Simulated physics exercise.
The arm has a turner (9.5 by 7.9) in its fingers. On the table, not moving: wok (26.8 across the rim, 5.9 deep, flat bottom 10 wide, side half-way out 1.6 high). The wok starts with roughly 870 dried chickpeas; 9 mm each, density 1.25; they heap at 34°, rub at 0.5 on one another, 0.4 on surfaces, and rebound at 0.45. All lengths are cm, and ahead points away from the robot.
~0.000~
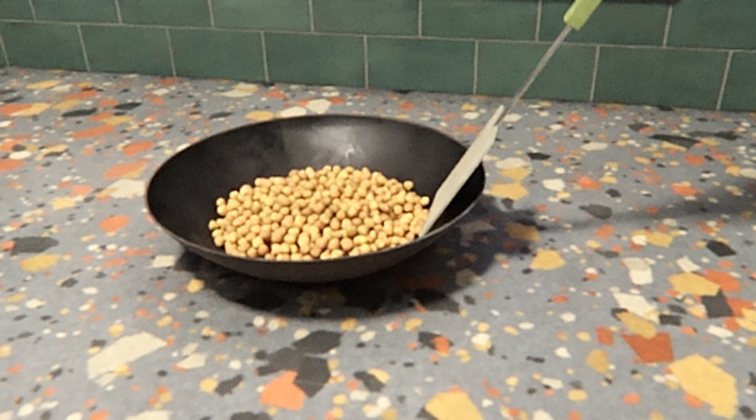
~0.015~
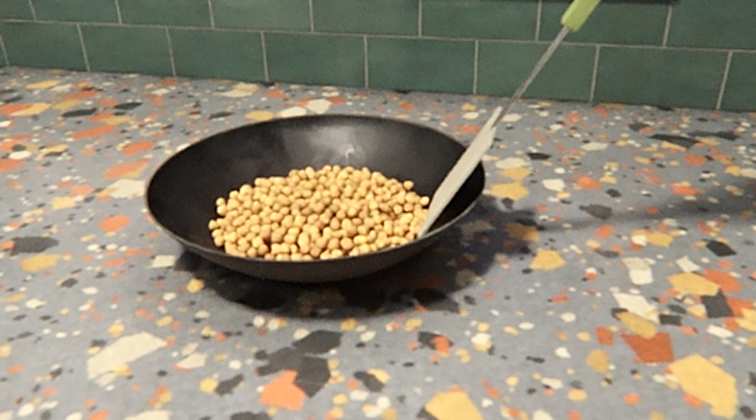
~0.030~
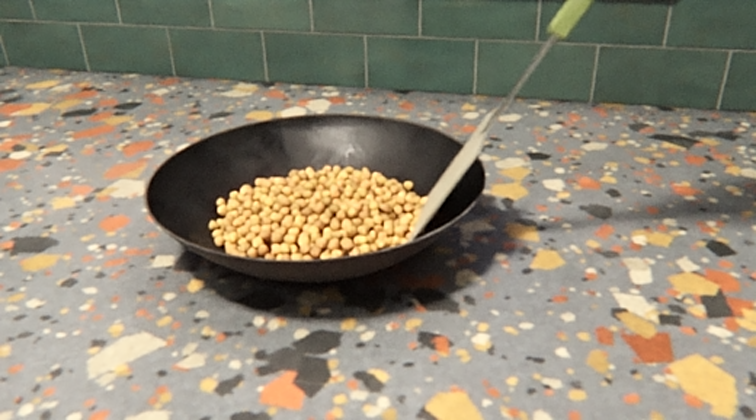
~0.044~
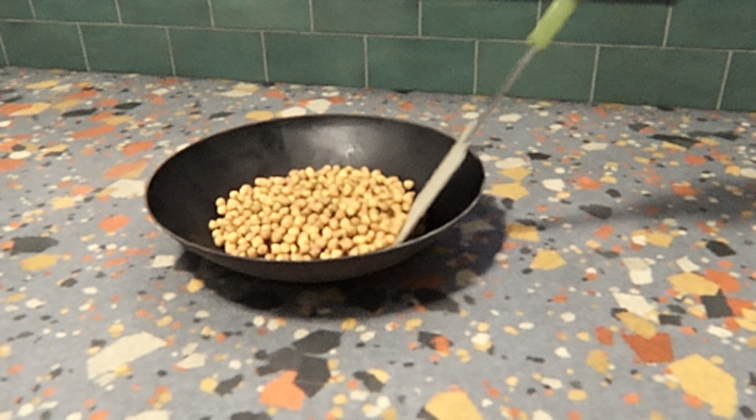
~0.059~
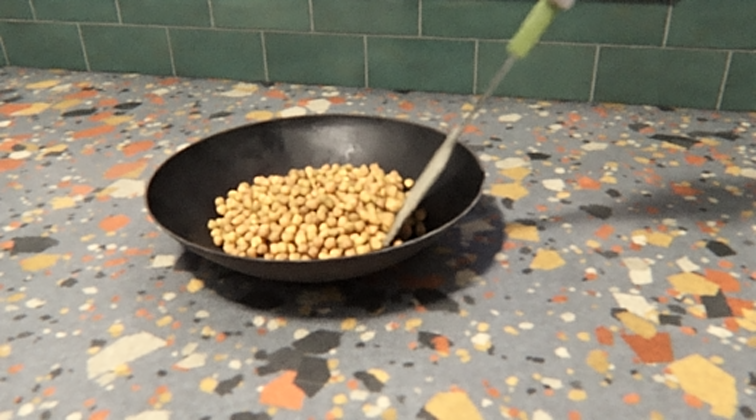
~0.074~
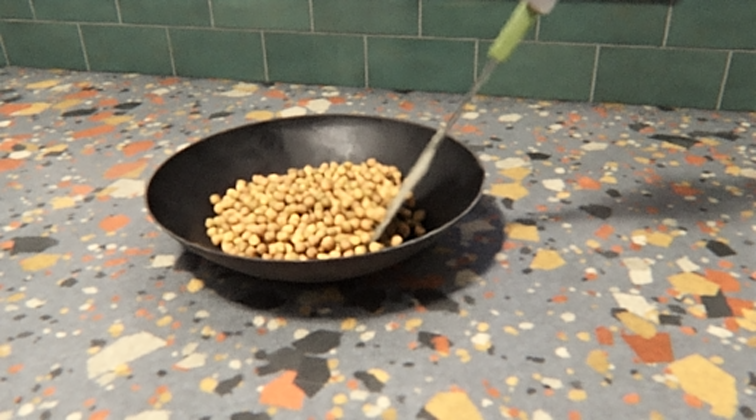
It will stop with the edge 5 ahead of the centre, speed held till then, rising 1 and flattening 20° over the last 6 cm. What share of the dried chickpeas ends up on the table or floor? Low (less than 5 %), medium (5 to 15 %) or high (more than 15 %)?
On the table or floor the share is low, less than 5 %.
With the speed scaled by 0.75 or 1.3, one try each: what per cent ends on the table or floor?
About 0 and 5 per cent.
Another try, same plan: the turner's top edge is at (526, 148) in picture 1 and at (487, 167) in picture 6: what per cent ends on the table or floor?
About 0 per cent.
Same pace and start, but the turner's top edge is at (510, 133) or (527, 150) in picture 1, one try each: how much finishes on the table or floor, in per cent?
Some 0 and 0 per cent.
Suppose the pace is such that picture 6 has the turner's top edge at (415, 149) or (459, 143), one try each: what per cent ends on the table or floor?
Some 5 and 0 per cent.
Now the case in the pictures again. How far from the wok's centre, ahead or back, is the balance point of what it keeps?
About 4.5 cm ahead.
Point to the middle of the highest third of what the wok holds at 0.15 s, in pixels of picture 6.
At about (276, 194).
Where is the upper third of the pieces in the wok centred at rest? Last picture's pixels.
Near (228, 184).
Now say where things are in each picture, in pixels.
Turner top edge at (498, 123), sloping 59°; upper third of the load around (320, 207), from x 215 to 425, top at y 170; 867 in the wok, in the first picture.
Turner top edge at (496, 124), sloping 59°; upper third of the load around (320, 207), from x 215 to 425, top at y 170, in the second picture.
Turner top edge at (485, 131), sloping 59°; upper third of the load around (320, 207), from x 215 to 425, top at y 170, in the third picture.
Turner top edge at (468, 139), sloping 59°; upper third of the load around (323, 207), from x 215 to 425, top at y 170, in the fourth picture.
Turner top edge at (450, 145), sloping 59°; upper third of the load around (323, 204), from x 215 to 425, top at y 170, in the fifth picture.
Turner top edge at (434, 148), sloping 59°; upper third of the load around (320, 202), from x 210 to 420, top at y 165; 867 in the wok, in the sixth picture.
After 0.11 s, sloping 59°, highest piece 8 above the table; 867 in the wok.
After 0.15 s, sloping 50°, highest piece 9 above the table; 867 in the wok.
After 0.37 s, sloping 39°, highest piece 6 above the table; 865 in the wok, 2 on the table or floor.
After 1.42 s, sloping 39°, highest piece 6 above the table; 865 in the wok, 2 on the table or floor.
At rest, 865 in the wok, 2 on the table or floor. That is 0 % on the table or floor.
